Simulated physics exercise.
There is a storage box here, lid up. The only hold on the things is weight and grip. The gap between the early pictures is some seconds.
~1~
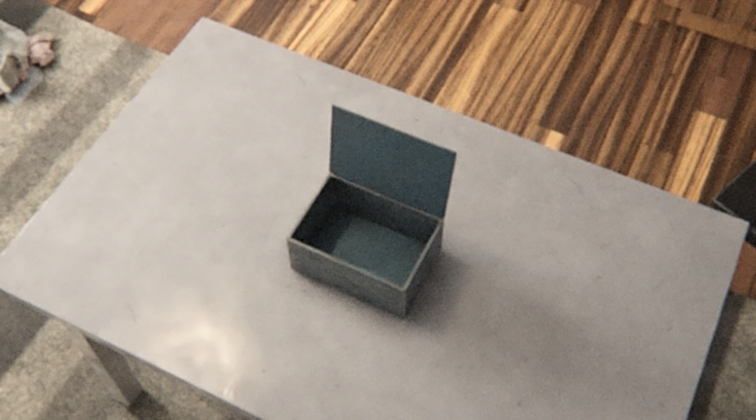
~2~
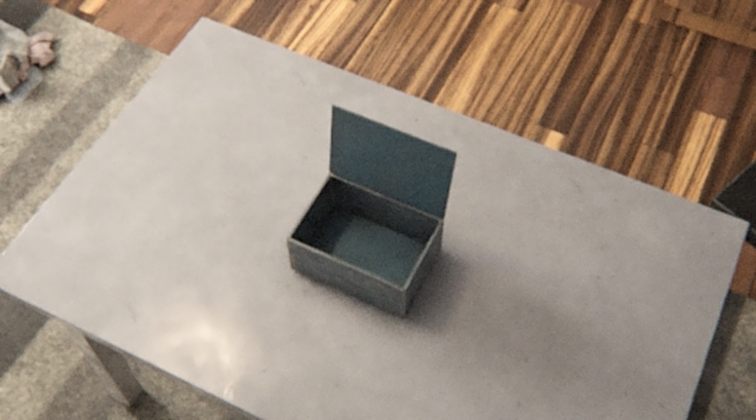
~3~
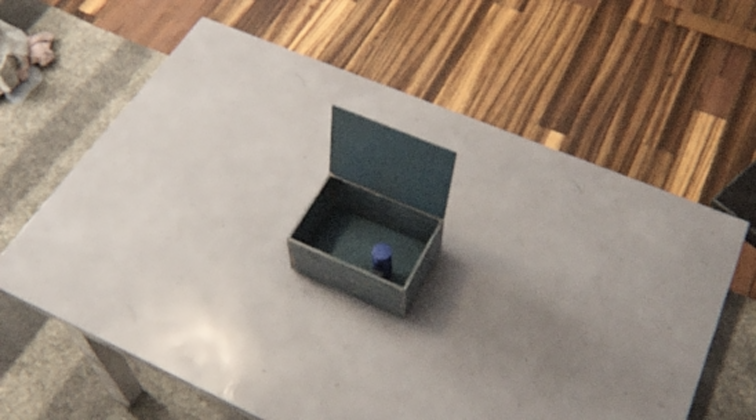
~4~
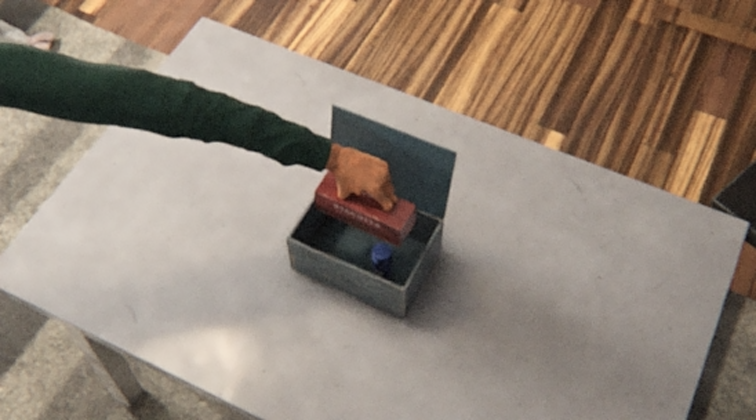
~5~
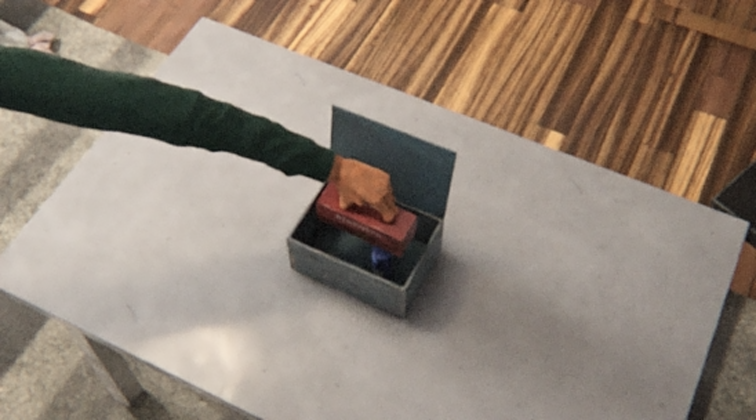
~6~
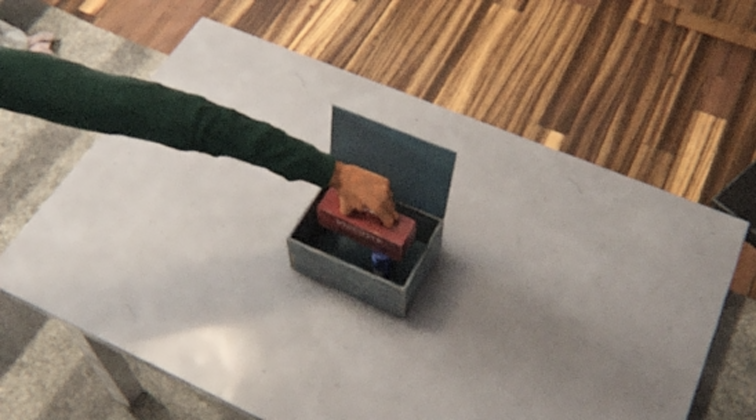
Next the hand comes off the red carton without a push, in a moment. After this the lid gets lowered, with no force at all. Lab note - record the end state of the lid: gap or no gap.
The lid is going to go down completely.
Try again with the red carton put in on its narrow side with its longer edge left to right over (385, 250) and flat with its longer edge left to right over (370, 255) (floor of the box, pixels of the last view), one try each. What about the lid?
The first attempt leaves the lid fully closed, while the second leaves it fully closed.
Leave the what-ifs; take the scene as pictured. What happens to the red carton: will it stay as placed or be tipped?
Well, it ends up skewed.
Then, 0.50 s on from there, red carton on its side near (386, 237); blue shaker turned 10° from how it was put.
Then, 1.50 s on from there, lid 66° above the rim; red carton on its side near (386, 234).
Then, 1.90 s on from there, lid 17° above the rim; red carton on its side near (386, 234).
In the end, lid shut; toppled in the box, red carton; blue shaker unmoved. At the end, from the last picture's camera, red carton near (386, 234).
